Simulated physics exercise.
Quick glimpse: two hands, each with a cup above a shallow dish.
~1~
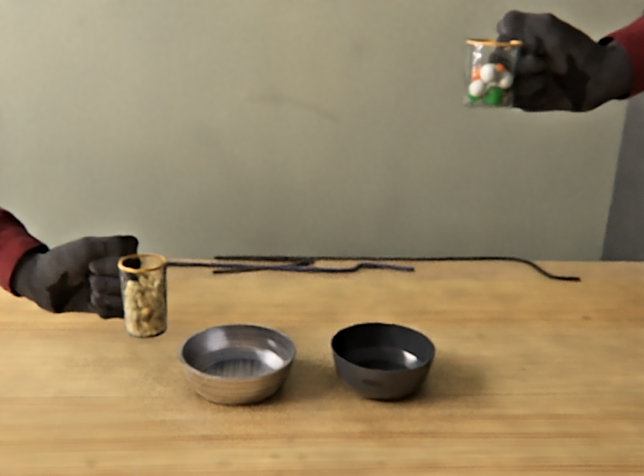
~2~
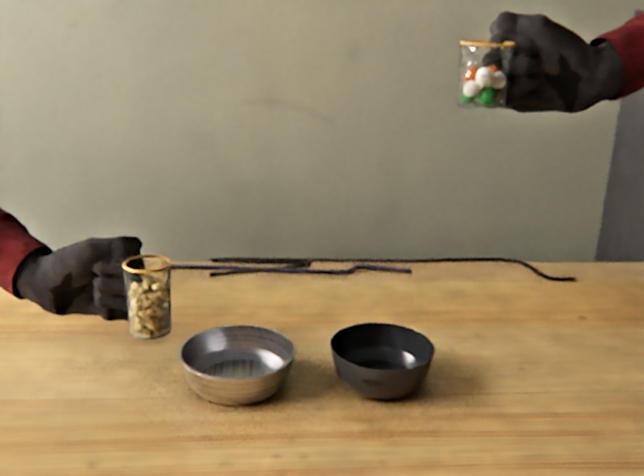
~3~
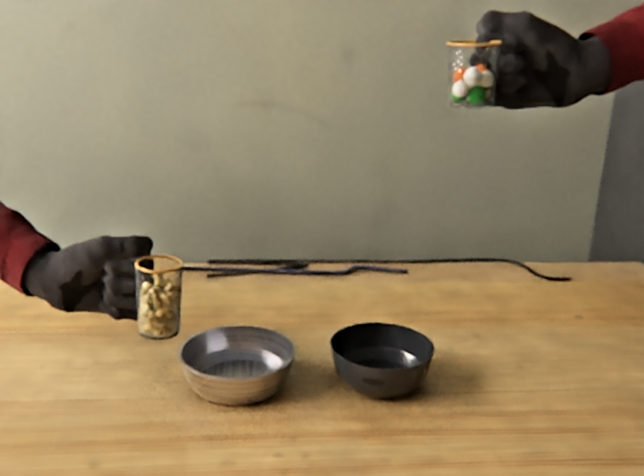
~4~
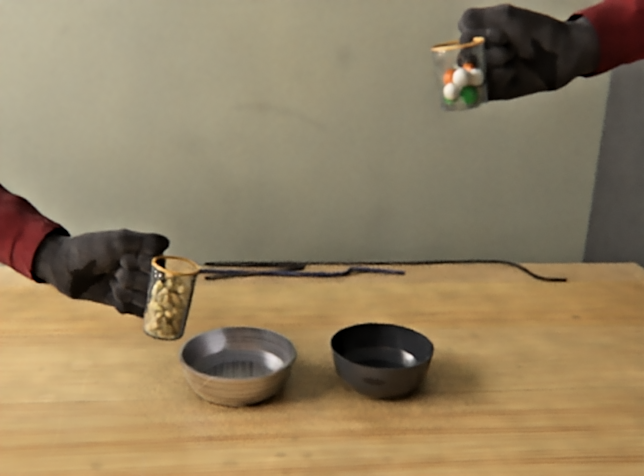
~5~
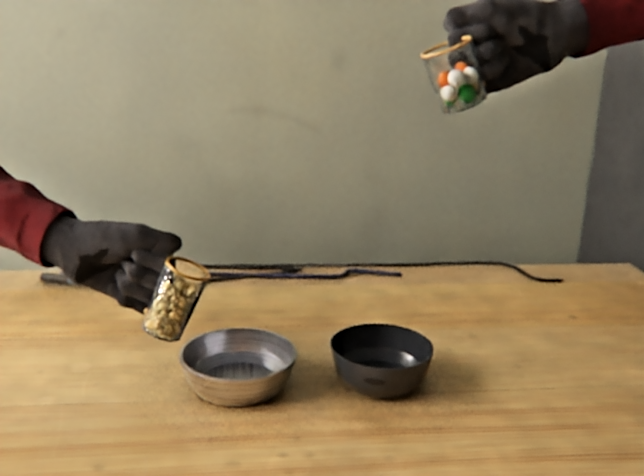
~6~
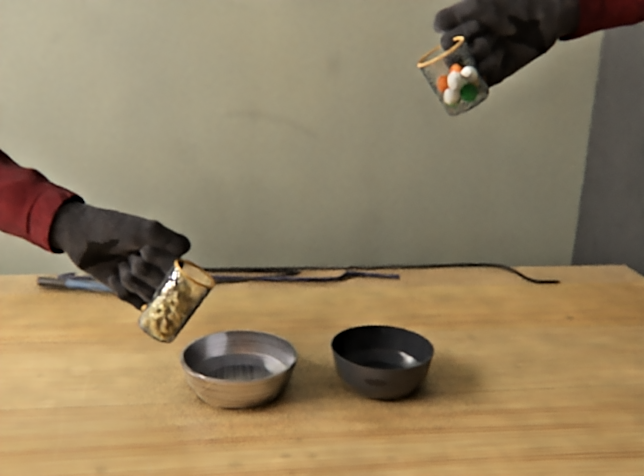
In this clip, two gloved hands hold clear cups near two empty bowls on a wooden table, the left low with beige pieces, the right high with colourful balls; both cups move inward, the left rightward, and tilt gradually.
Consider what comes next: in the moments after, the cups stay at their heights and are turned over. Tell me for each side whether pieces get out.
My prediction: On the left the dish: It will contain the whole load; right: It won't contain the whole load.
Then, 0.38 s past the last view, left, all still in the cup; right, all still in the cup.
Then, 0.78 s past the last view, left, all still in the cup; right, all still in the cup.
Then, 1.26 s past the last view, left, a small part still in the cup, most in the dish, a small part in the air; right, about half in the dish, a small part outside the dish, about a third in the air.
Finally, left, all in the dish, none outside the dish; right, about a quarter in the dish, most outside the dish.
